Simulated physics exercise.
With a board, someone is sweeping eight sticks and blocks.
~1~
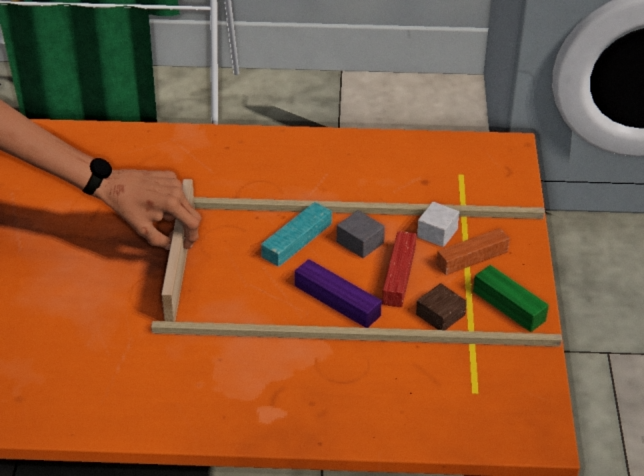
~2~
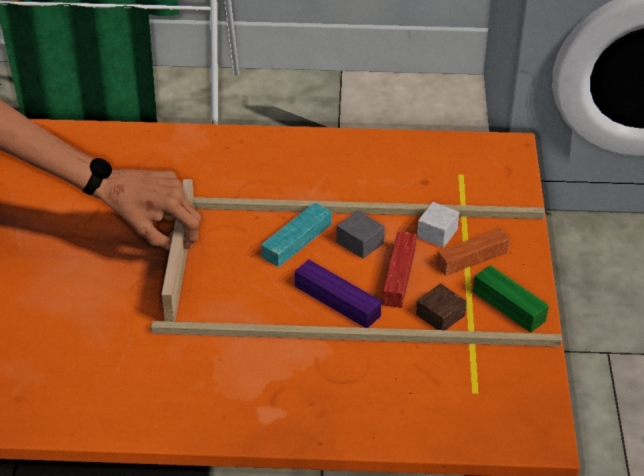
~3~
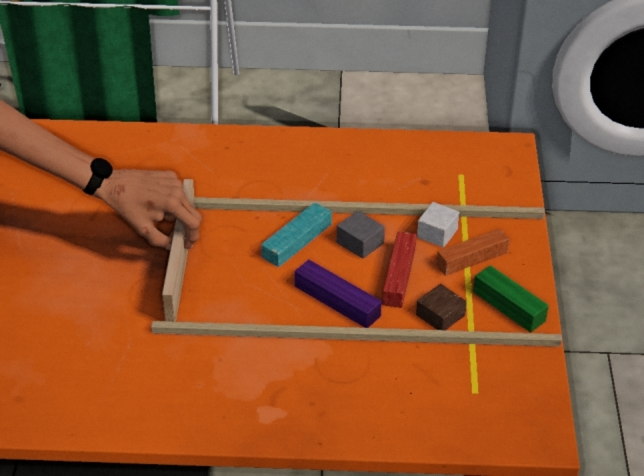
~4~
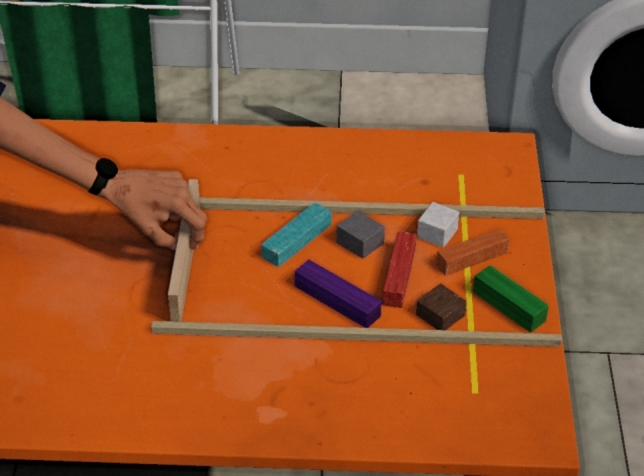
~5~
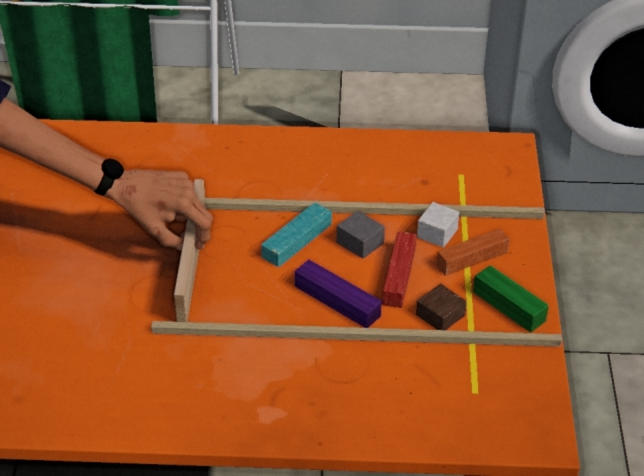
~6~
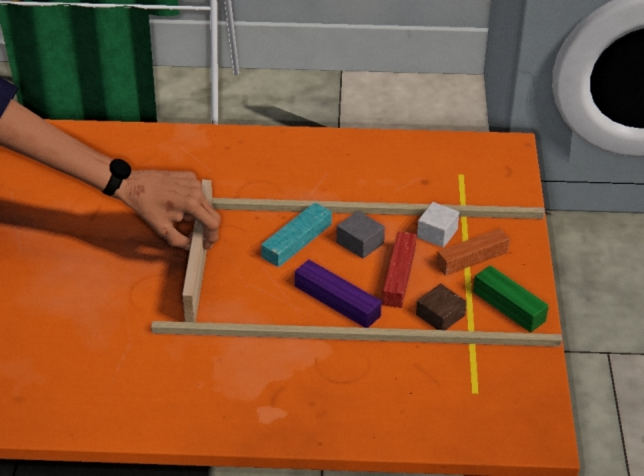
On an orange table, a hand with a black wristband holds an upright wooden board between two long strips, to the left of eight scattered coloured sticks and blocks. The hand stays still at first, then slides the board slightly right, while the pieces remain unmoved and untouched.
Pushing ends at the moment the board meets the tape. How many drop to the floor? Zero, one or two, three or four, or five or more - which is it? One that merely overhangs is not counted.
After the push, one or two are missing from the table.
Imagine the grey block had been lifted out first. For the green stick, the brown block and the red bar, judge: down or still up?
Green stick: Is gone; brown block: Is still there; red bar: Is still there.
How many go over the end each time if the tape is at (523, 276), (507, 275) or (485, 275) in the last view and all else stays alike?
6, 5, 4.
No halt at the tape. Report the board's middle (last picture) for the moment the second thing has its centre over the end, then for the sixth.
About (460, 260), then about (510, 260).
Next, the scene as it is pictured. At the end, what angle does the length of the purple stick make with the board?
It is near 35° out of line.
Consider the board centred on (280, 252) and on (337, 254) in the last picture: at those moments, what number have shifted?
First 1 and then 4.
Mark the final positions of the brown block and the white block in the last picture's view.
First (547, 304), then (540, 221).
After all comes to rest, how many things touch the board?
2.
Soon after, none off yet; green stick at rest near (510, 298); orange bar at rest near (473, 252); brown block at rest near (441, 308).
In the end, the number that fall off is one or two; gone, orange bar and green stick.
